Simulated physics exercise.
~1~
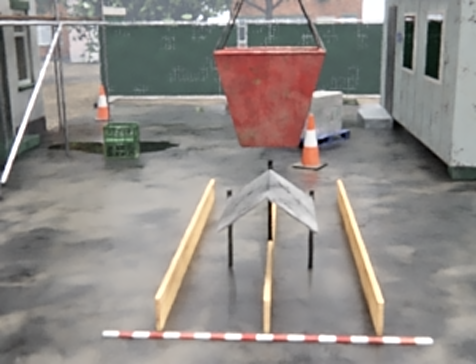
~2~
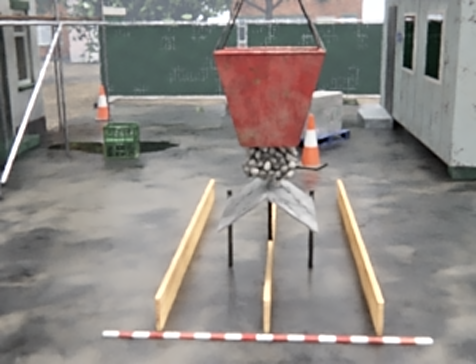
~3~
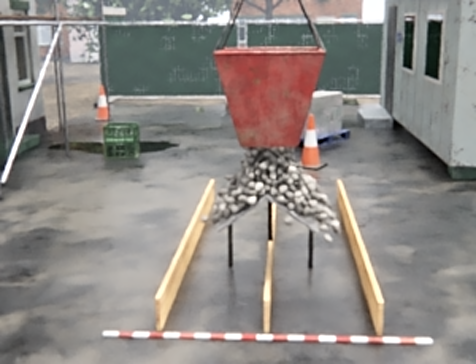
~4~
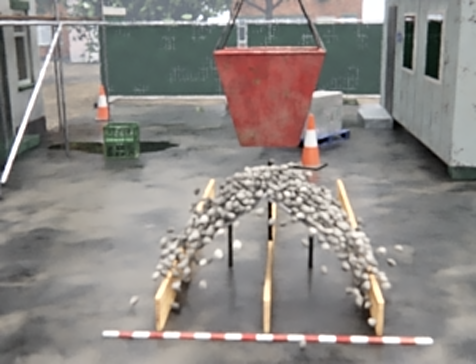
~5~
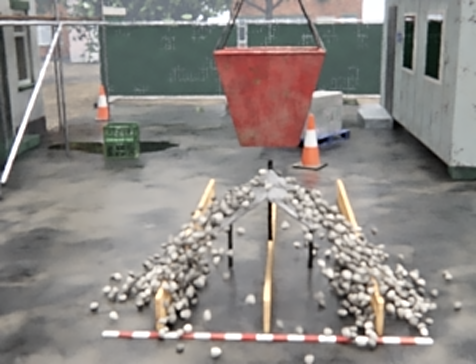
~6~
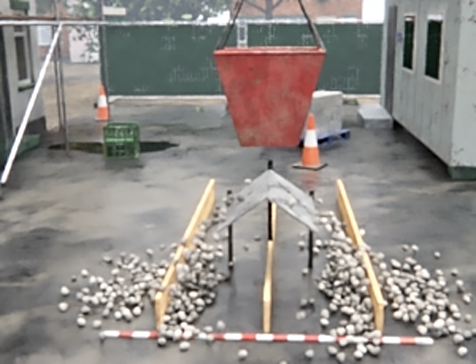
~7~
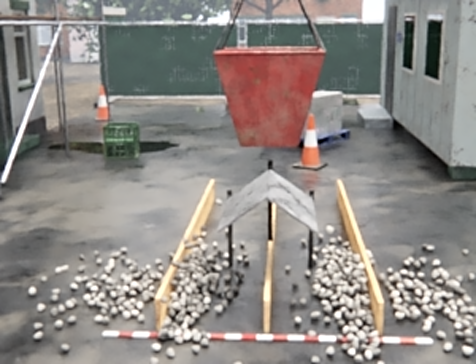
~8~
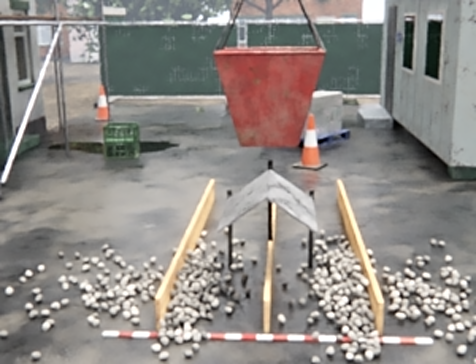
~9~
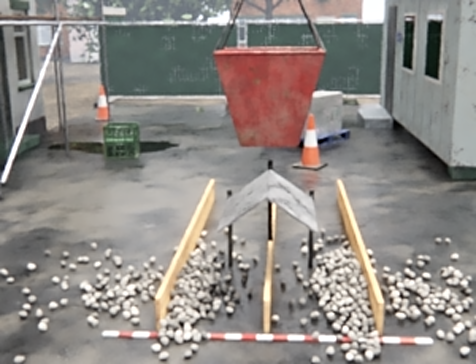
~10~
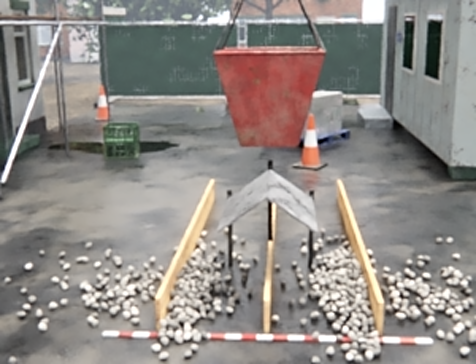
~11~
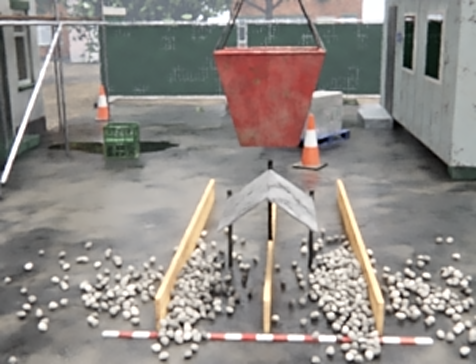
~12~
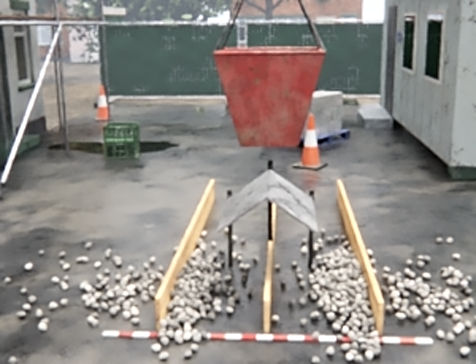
The footage shows a red hopper hanging above a peaked steel slope, releasing grey stones that slide down both sides toward three wooden boards. Some spill past the outer boards, and the stones settle with more in the right bay than the left, leaving the slope bare.
